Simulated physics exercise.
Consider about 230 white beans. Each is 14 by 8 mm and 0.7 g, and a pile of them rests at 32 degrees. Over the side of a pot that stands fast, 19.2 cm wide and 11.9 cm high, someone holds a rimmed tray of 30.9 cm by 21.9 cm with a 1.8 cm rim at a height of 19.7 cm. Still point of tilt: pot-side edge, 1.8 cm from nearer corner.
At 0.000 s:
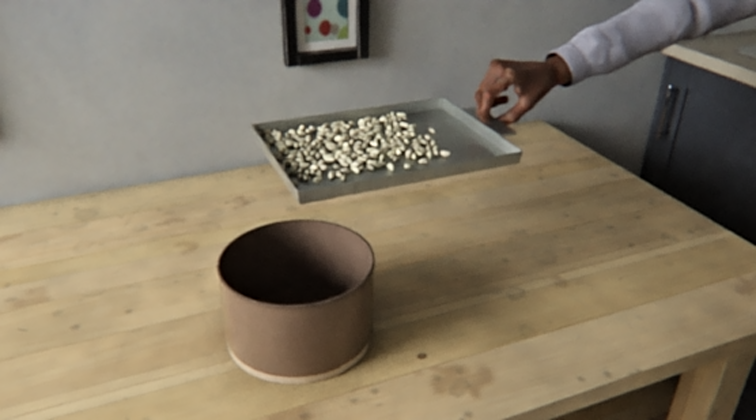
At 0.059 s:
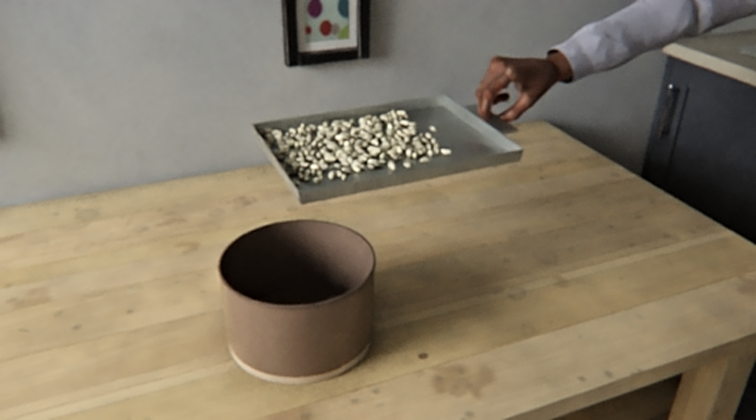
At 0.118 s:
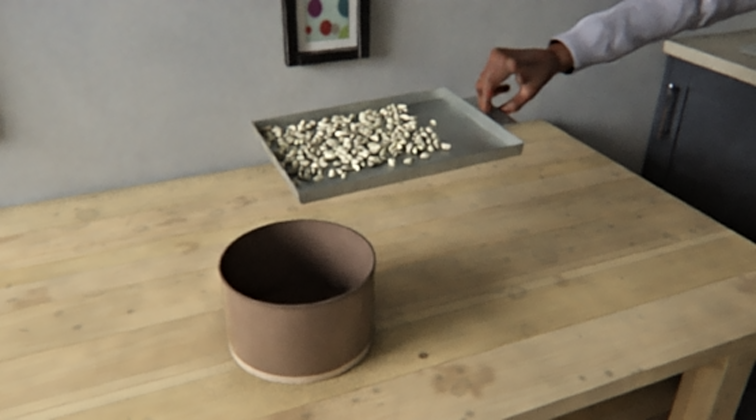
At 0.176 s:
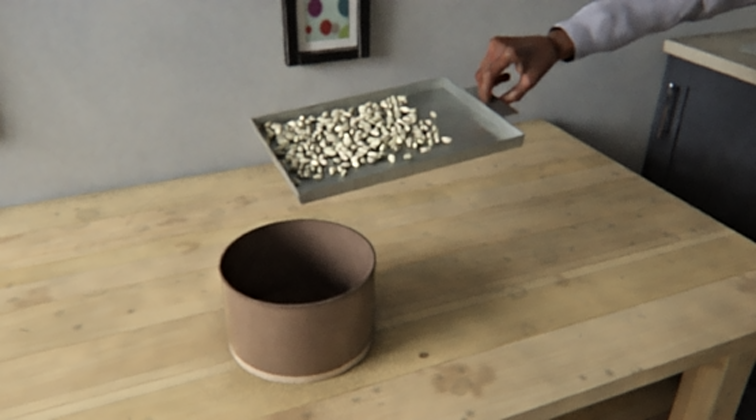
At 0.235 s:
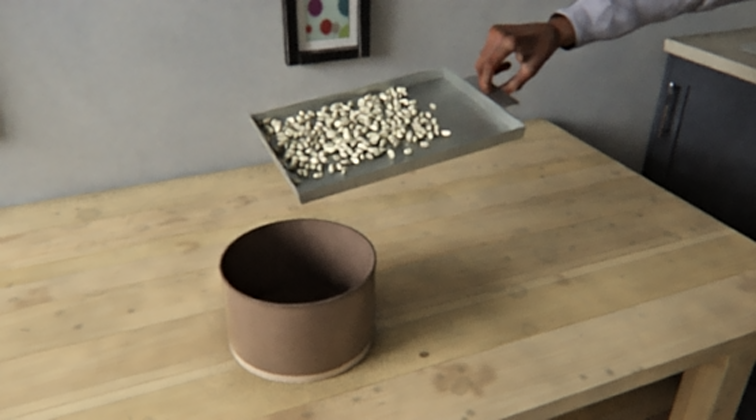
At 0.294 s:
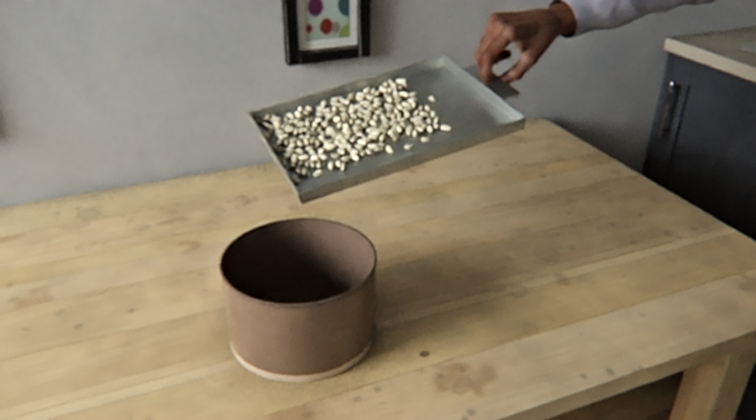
A hand slowly tilting a rimmed grey tray of white beans, raising its right side above a brown pot on a wooden table.
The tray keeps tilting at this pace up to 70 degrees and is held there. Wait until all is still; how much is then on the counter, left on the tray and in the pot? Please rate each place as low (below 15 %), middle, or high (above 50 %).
Counter: Low, left on the tray: Middle, pot: High.
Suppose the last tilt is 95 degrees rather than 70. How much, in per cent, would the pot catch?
In that case it comes to about 100 in a hundred.
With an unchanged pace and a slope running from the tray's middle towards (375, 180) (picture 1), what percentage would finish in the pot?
Estimate: Near 70 per cent.
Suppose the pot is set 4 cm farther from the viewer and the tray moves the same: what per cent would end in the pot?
In that case about 75 percent would end up there.
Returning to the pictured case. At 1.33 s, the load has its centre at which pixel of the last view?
Approximately (297, 123) in the last view.
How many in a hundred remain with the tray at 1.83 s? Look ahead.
About 65 per cent.
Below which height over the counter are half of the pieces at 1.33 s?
Some 28 cm.
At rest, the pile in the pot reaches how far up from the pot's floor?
2.0 cm.
After 0.92 s, tilt 39 degrees; the tray holds 100 %, the pot 0 %.
After 1.33 s, tilt 57 degrees; the tray holds 100 %, the pot 0 %.
After 1.83 s, tilt 70 degrees; the tray holds 65 %, the pot 15 %.
At rest (3.6 s), counter 0 %, tray 25 %, pot 75 %.
